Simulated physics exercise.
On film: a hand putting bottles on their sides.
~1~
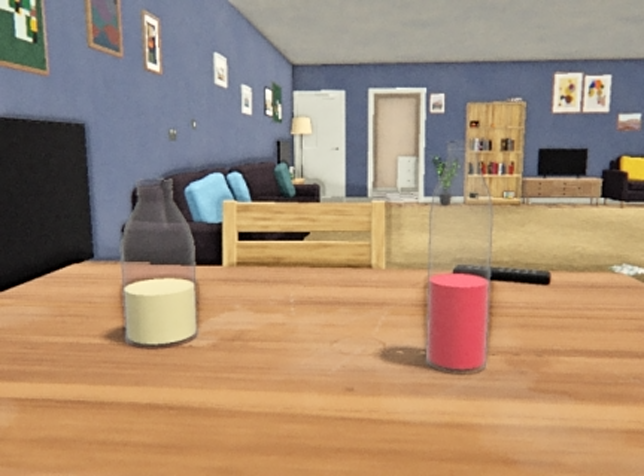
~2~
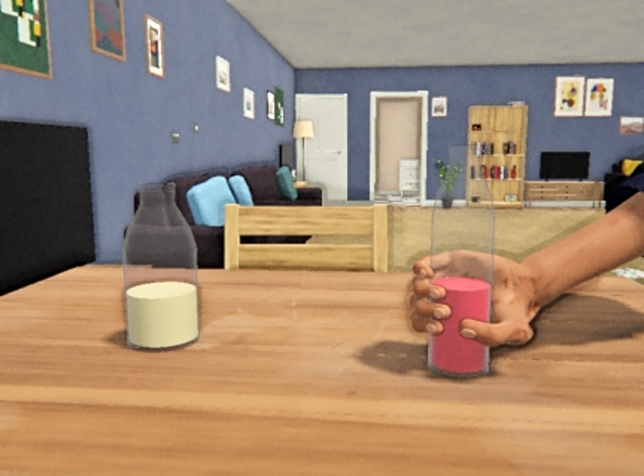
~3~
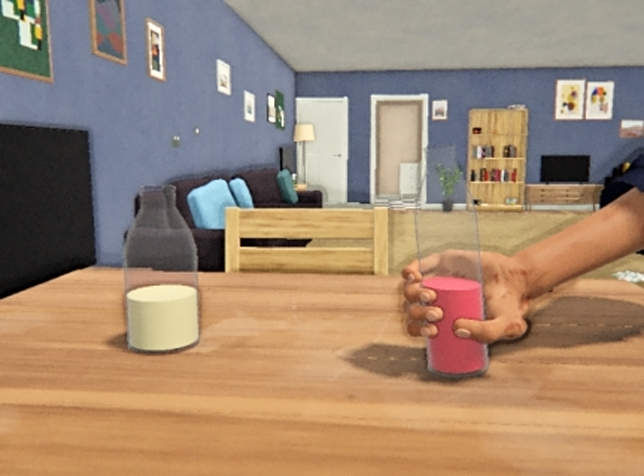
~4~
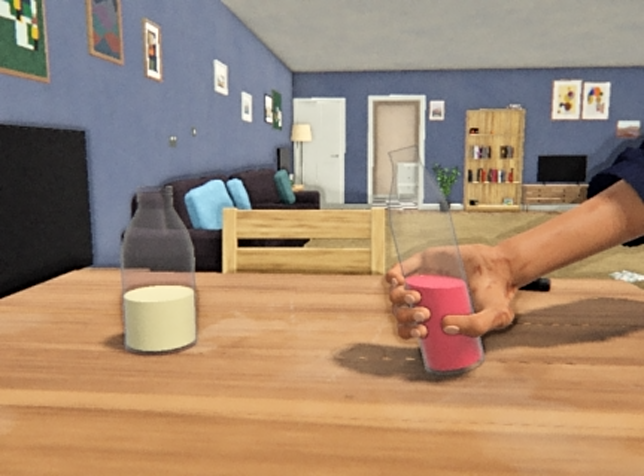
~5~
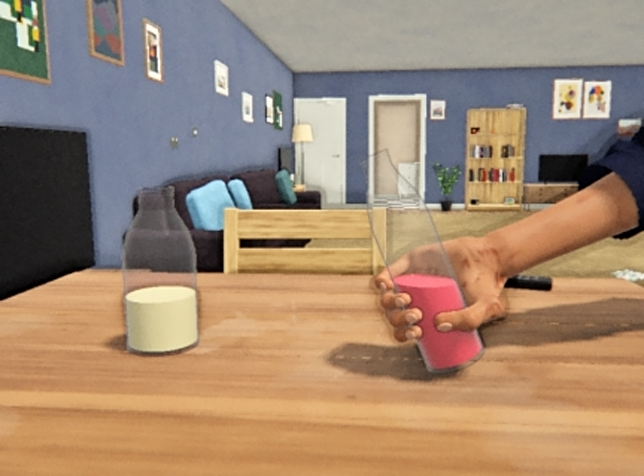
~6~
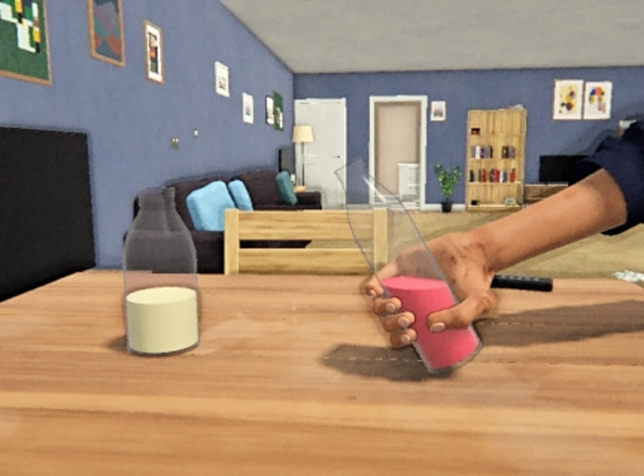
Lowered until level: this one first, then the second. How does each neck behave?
Here is how they behave: Left lets it run out; right lets it run out.
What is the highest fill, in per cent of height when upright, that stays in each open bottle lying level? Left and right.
About 20 per cent and 22 per cent.
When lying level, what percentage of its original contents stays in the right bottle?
About 60 percent.
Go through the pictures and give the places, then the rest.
The first picture shows both stand upright; right bottle (460, 253) about a third full, open; left bottle (158, 257) about a third full, open.
The second picture shows a hand takes the right bottle; right bottle about a third full, surface at (461, 285); left bottle about a third full, surface at (162, 291).
The third picture shows the right bottle tips; right bottle (449, 256) about a third full; left bottle (161, 264) about a third full.
The fourth picture shows the right bottle tips; right bottle about a third full, surface at (435, 282); left bottle about a third full, surface at (159, 294).
The fifth picture shows the right bottle tips; right bottle (414, 256) tipped 20°; left bottle (159, 265) about a third full.
The sixth picture shows the right bottle tips; right bottle (400, 259) tipped 30°, open; left bottle about a third full, surface at (161, 296), open.
Shortly, the right bottle is nearly down; right bottle, no leak.
Then, the right bottle lies flat; right bottle, it leaks.
At the finish, both lie flat; right bottle, it leaks; left bottle, it leaks.
